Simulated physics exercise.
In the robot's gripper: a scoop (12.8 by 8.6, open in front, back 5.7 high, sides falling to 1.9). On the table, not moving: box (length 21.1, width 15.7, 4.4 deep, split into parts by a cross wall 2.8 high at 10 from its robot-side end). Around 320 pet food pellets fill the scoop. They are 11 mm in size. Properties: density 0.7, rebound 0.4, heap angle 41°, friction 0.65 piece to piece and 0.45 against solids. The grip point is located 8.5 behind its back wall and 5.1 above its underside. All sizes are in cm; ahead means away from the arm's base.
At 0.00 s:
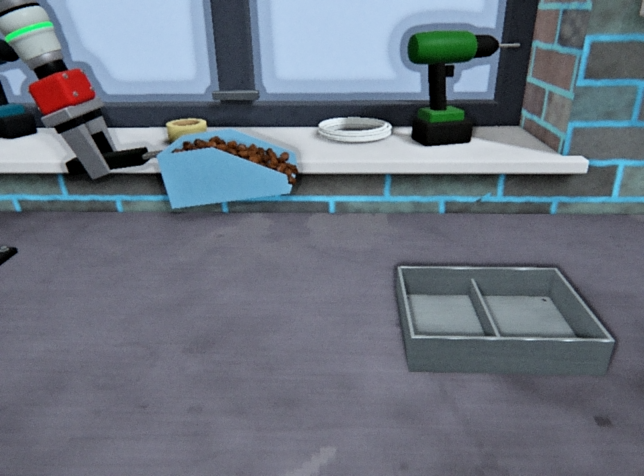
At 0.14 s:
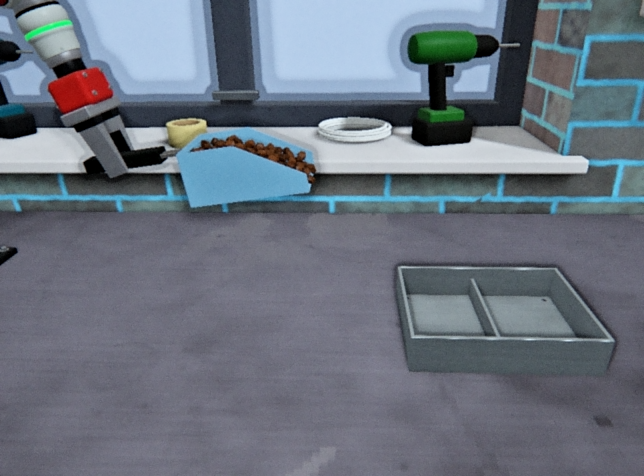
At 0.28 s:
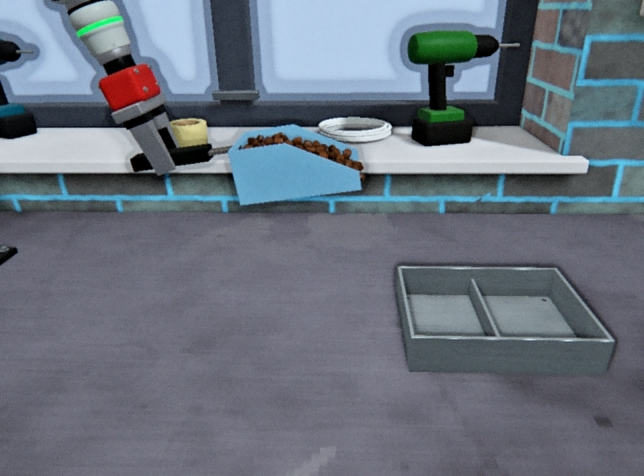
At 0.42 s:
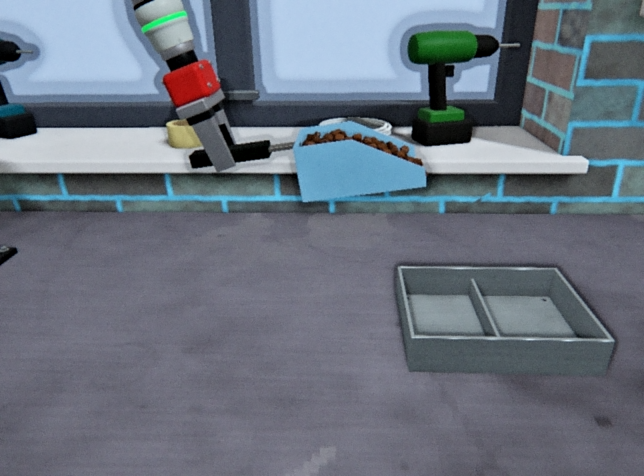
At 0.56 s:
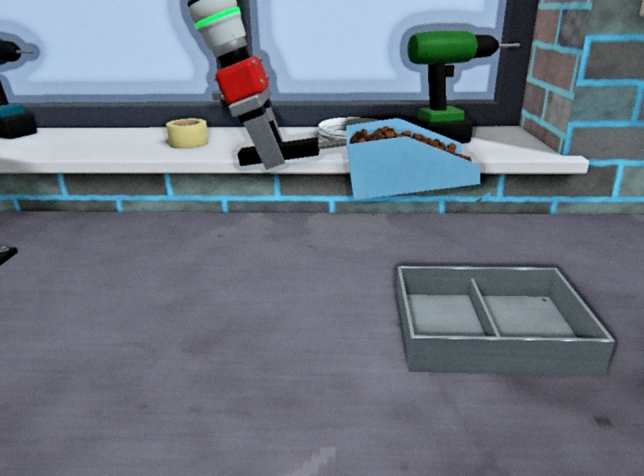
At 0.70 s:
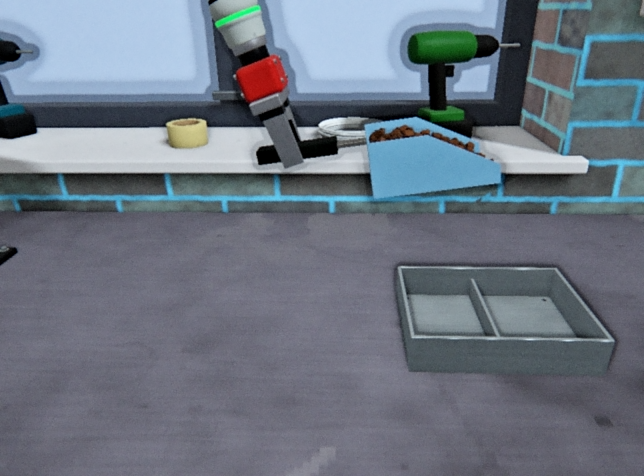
On a windowsill above a grey surface with a divided tray, a robot arm at the left holds a light blue scoop filled with brown pellets. The arm carries the scoop rightward past a yellow roll of tape and a white plate, moving less at the end, when it is in front of the green drill.
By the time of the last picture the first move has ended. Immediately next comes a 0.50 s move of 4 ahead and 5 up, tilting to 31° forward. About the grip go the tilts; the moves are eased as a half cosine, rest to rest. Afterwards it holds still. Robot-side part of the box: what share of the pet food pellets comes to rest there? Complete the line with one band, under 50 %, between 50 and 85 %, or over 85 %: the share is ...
The share is under 50 %.
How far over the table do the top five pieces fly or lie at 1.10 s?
Those pieces are roughly 24 cm high.
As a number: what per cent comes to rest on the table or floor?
Some 0 per cent.
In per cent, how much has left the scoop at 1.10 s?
About 0 in a hundred parts are out by then.
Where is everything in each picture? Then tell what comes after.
The first frame shows scoop floor at (228, 185), tilted 8° backward; upper third of the load around (213, 156), from x 170 to 295, top at y 140; 316 on the scoop.
The second frame shows scoop floor at (246, 184), tilted 8° backward; upper third of the load around (232, 155), from x 190 to 315, top at y 140.
The third frame shows scoop floor at (293, 182), tilted 8° backward; upper third of the load around (280, 152), from x 240 to 360, top at y 140.
The fourth frame shows scoop floor at (352, 179), tilted 8° backward; upper third of the load around (340, 149), from x 305 to 425, top at y 135.
The fifth frame shows scoop floor at (400, 176), tilted 8° backward; upper third of the load around (390, 146), from x 355 to 475, top at y 130.
The sixth frame shows scoop floor at (419, 175), tilted 8° backward; upper third of the load around (409, 145), from x 375 to 495, top at y 130; 315 on the scoop, 1 in flight or on a rim.
By 0.90 s, tilted 5° forward, highest piece 25 above the table; 315 on the scoop, 1 in the far-side part.
By 1.10 s, tilted 27° forward, highest piece 24 above the table; 311 on the scoop, 1 in the robot-side part, 1 in the far-side part, 3 in flight or on a rim.
By 1.40 s, tilted 31° forward, highest piece 22 above the table; 202 on the scoop, 48 in the robot-side part, 31 in the far-side part, 35 in flight or on a rim.
By 2.45 s, tilted 31° forward, highest piece 4 above the table; 224 in the far-side part, 92 in the robot-side part.
Final count, 224 in the far-side part, 92 in the robot-side part. That is 29 % in the robot-side part of the box.
